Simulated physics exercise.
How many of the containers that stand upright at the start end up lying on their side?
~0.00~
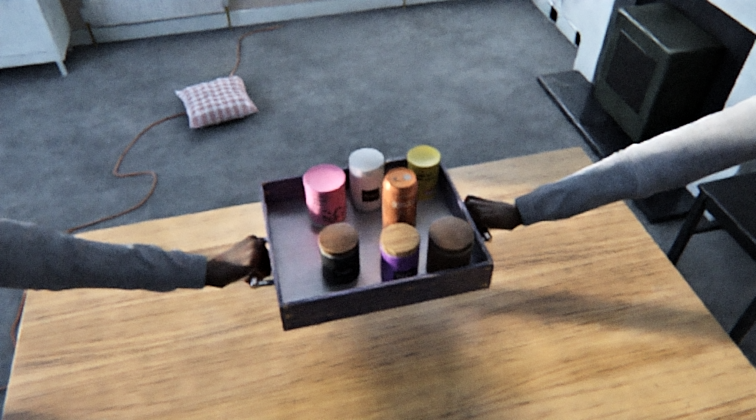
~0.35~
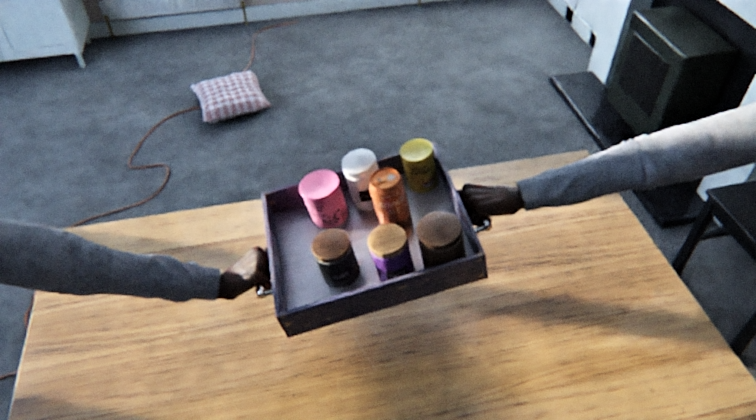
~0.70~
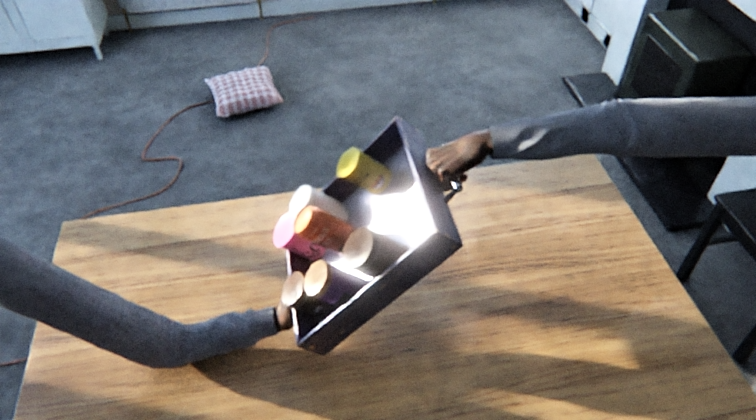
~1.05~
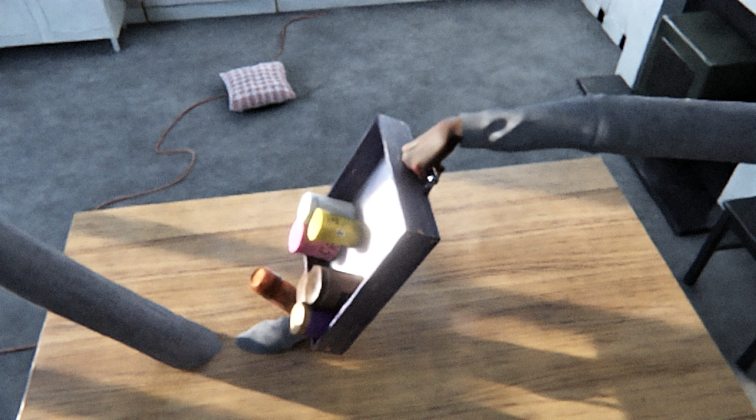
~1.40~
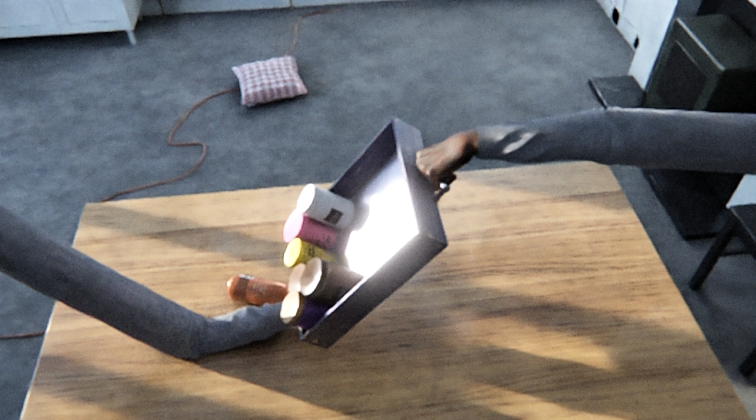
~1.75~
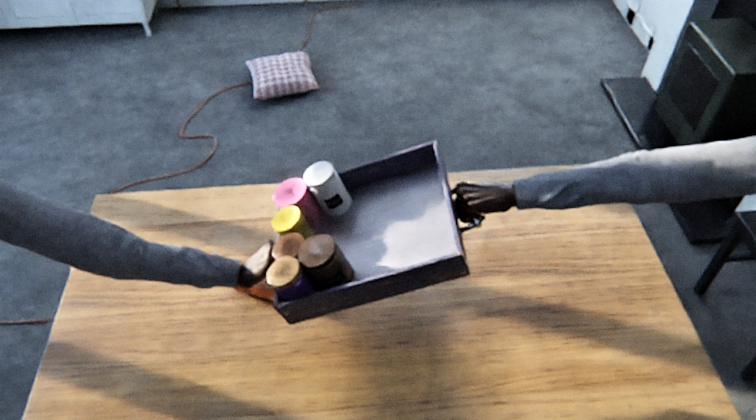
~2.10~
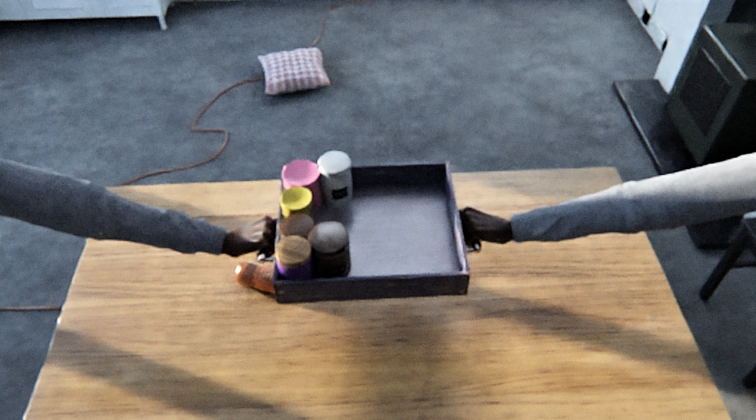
One of them ends up on its side, the orange can, which lies outside the crate by its left end.
